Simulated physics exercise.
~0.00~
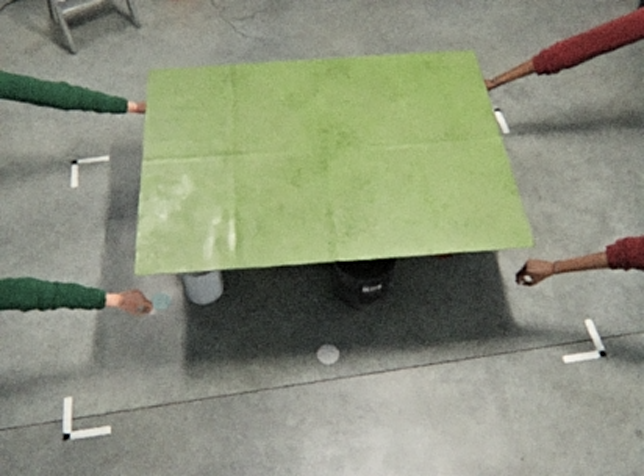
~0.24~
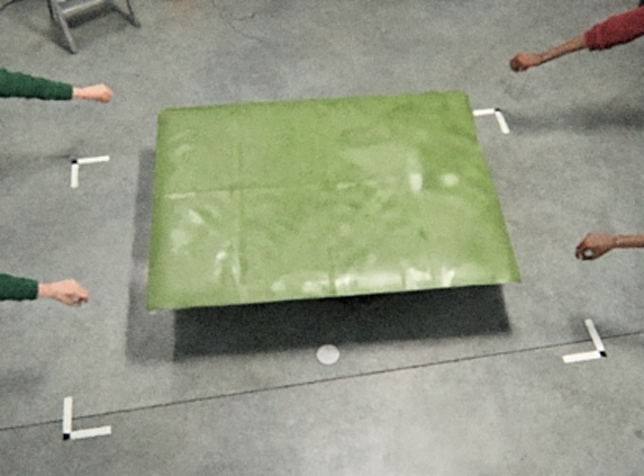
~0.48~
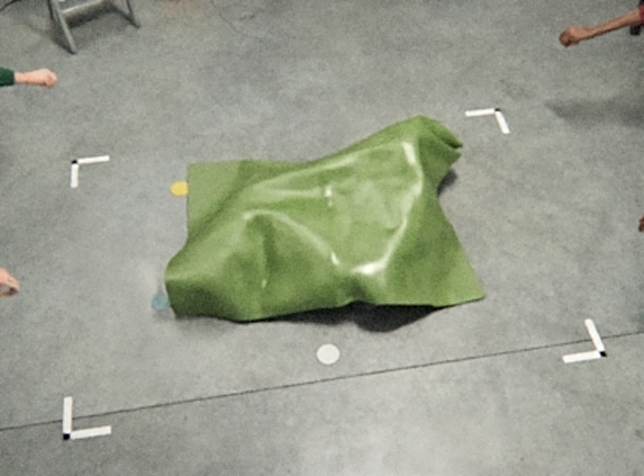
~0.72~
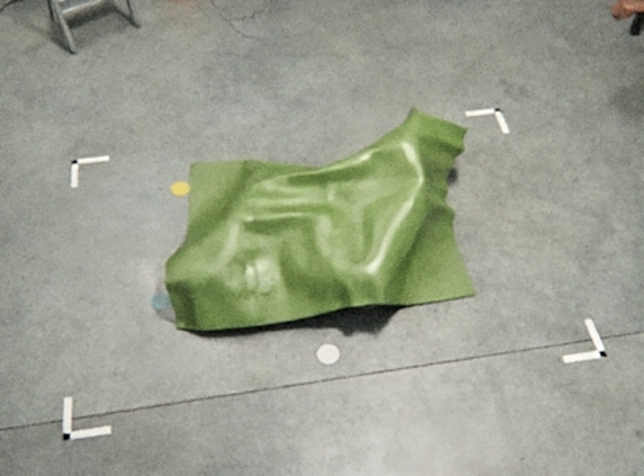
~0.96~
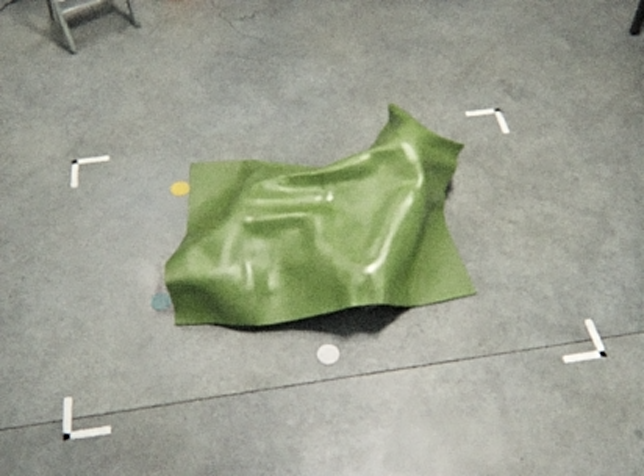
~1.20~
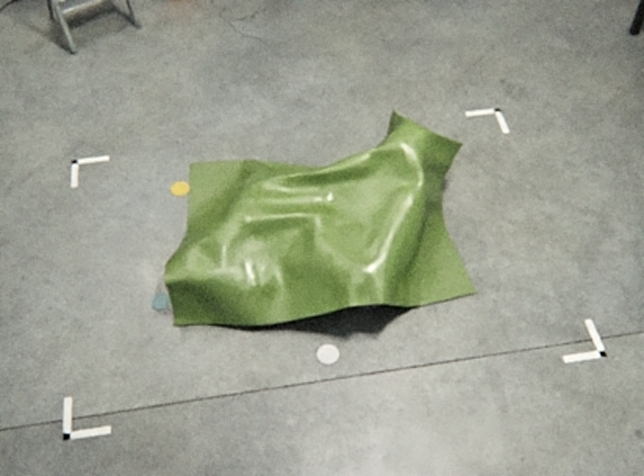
Four hands releasing a green tarp over containers on a workshop floor, the sheet dropping and settling into a draped, creased heap.
